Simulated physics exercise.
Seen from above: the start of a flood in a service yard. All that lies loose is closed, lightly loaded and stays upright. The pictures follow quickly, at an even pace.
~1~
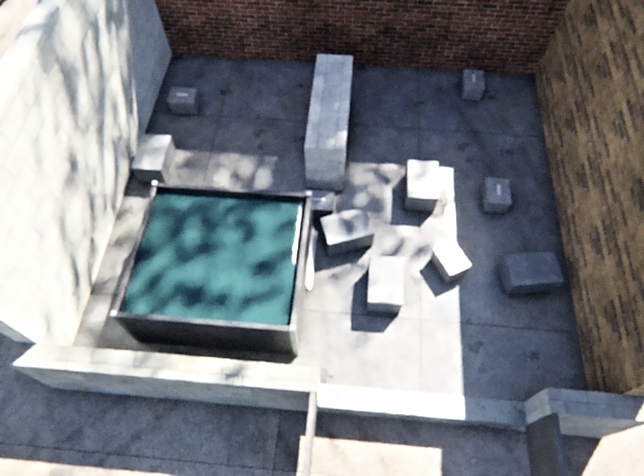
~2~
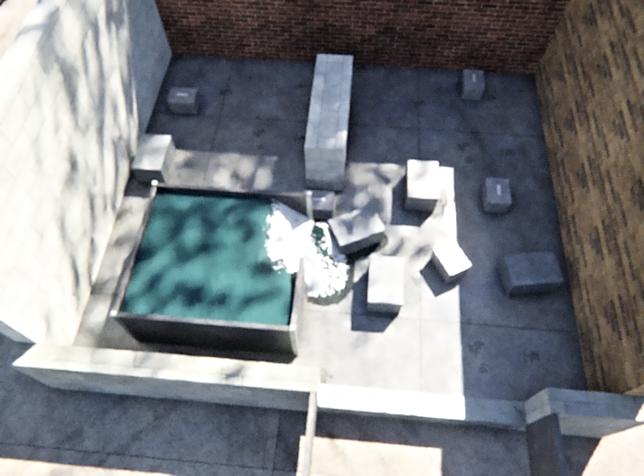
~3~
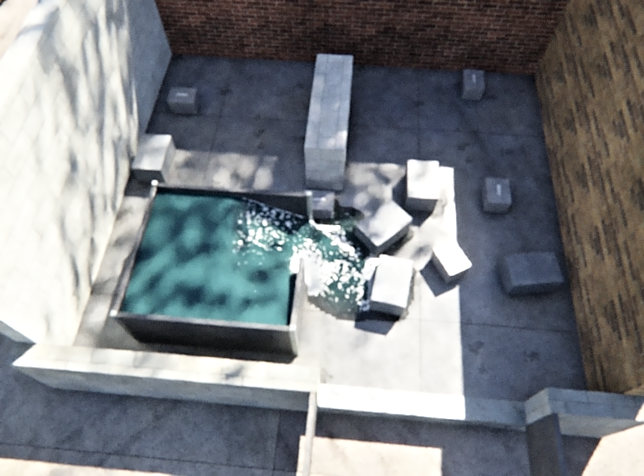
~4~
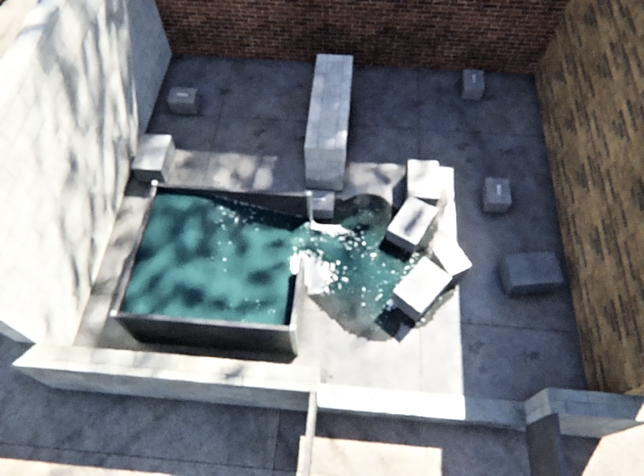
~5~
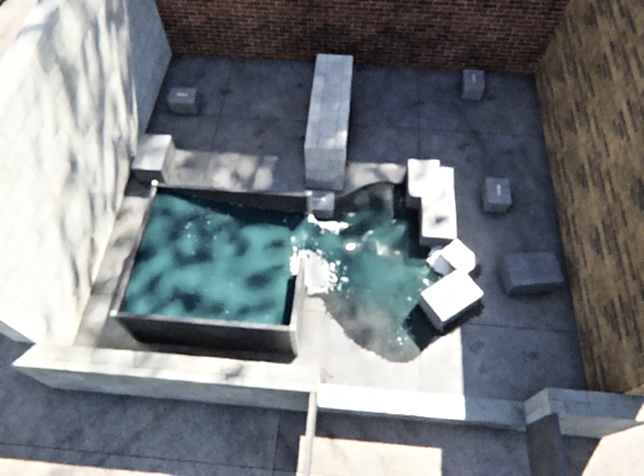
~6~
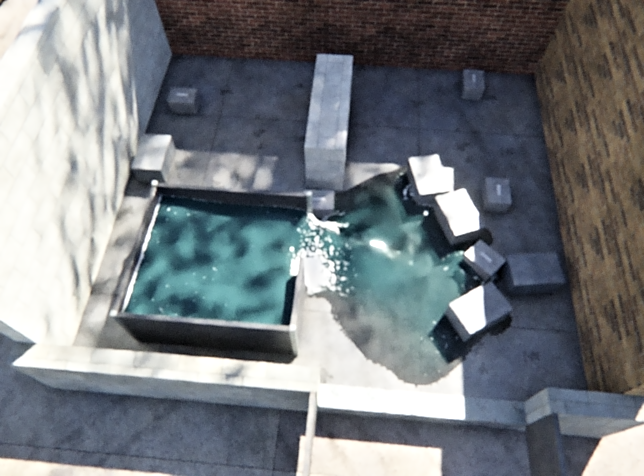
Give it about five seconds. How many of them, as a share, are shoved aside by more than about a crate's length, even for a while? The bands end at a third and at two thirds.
That comes to one to two thirds.
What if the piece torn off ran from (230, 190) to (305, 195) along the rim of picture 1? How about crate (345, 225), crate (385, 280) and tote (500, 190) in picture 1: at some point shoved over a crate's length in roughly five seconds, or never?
In that order: Never so far, never so far, moved that far.
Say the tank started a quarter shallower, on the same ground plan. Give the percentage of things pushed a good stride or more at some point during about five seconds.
Close to 60 %.
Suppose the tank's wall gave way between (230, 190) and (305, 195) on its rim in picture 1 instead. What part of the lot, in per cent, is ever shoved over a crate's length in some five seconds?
Some 80 per cent.
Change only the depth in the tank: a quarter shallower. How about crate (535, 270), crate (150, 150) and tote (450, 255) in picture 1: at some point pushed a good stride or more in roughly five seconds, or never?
In that order: Never so far, no, moved that far.
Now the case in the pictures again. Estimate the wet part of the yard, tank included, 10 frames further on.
Close to 60 %.
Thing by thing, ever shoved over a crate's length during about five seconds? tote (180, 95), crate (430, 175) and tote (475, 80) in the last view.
In that order: Under that, swept aside, pushed that far.
A moment on, 4 of 10 are well off their spots; 2 afloat.
Next, 5 of 10 are well off their spots; 6 afloat.
Later, 6 of 10 are well off their spots; 7 afloat.
In the end, 6 of 10 are well off their spots, and 6 have been at some point; 5 afloat.
